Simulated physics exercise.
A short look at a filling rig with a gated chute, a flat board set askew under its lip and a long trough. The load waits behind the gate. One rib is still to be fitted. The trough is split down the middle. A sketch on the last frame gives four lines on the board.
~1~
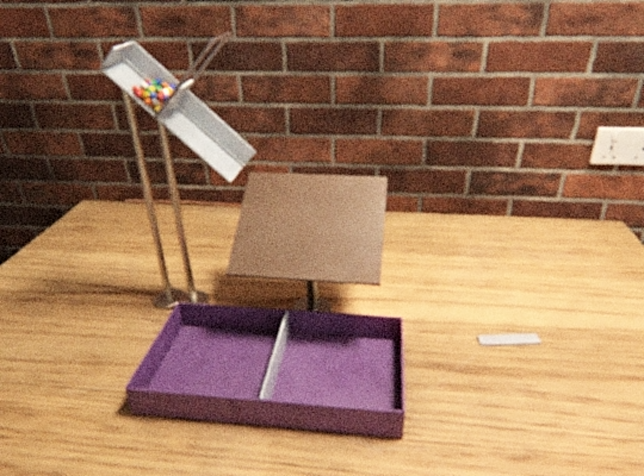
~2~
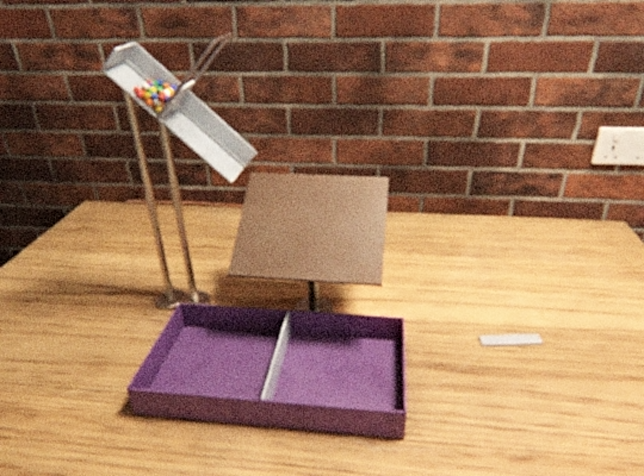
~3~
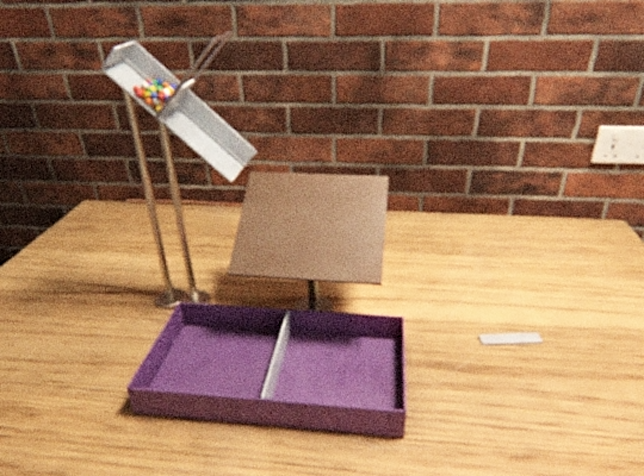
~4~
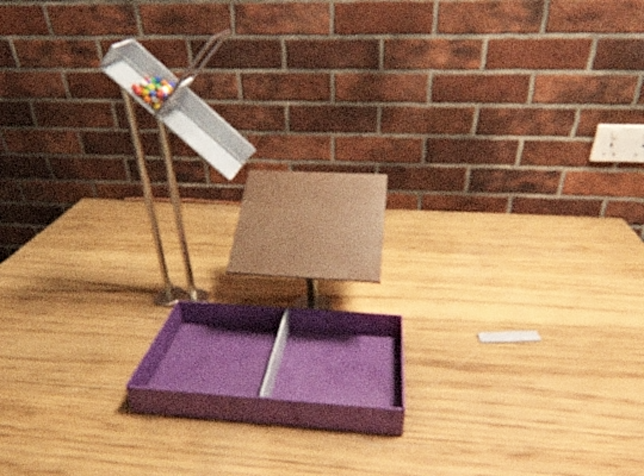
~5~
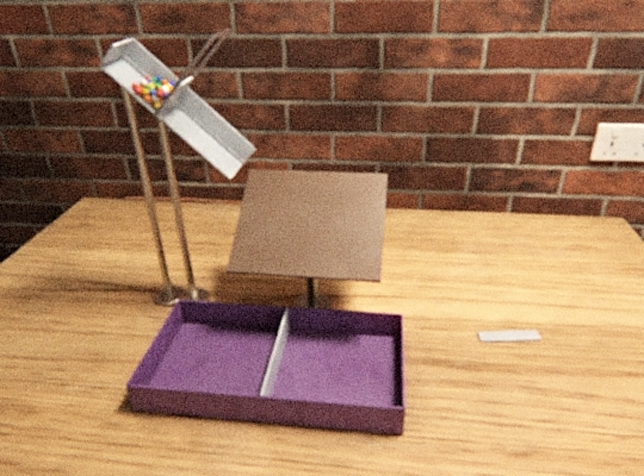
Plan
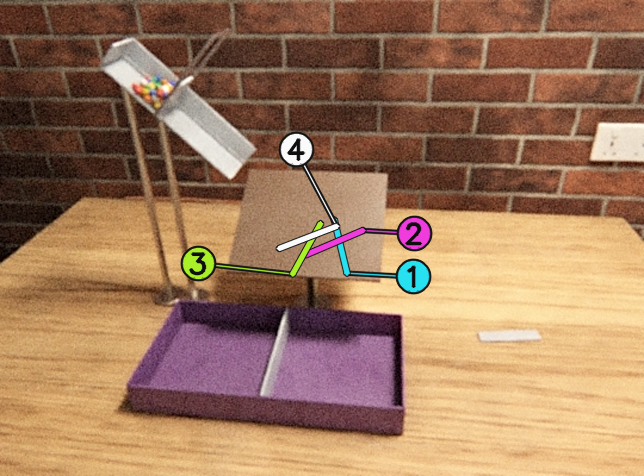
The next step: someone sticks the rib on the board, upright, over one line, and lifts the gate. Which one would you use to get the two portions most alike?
The best line is 2.
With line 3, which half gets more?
Left.
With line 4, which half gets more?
More lands on the left.
On the marked copy, line 1 from (334, 219) to (347, 273); line 2 from (362, 230) to (306, 254); line 3 from (320, 223) to (292, 274); line 4 from (336, 226) to (279, 248).
Choosing 1, of what is caught, a small part in the left half, nearly all in the right.
Choosing 2, of what is caught, about half in the left half, about half in the right.
Choosing 3, of what is caught, most in the left half, about a quarter in the right.
Choosing 4, of what is caught, most in the left half, a small part in the right.
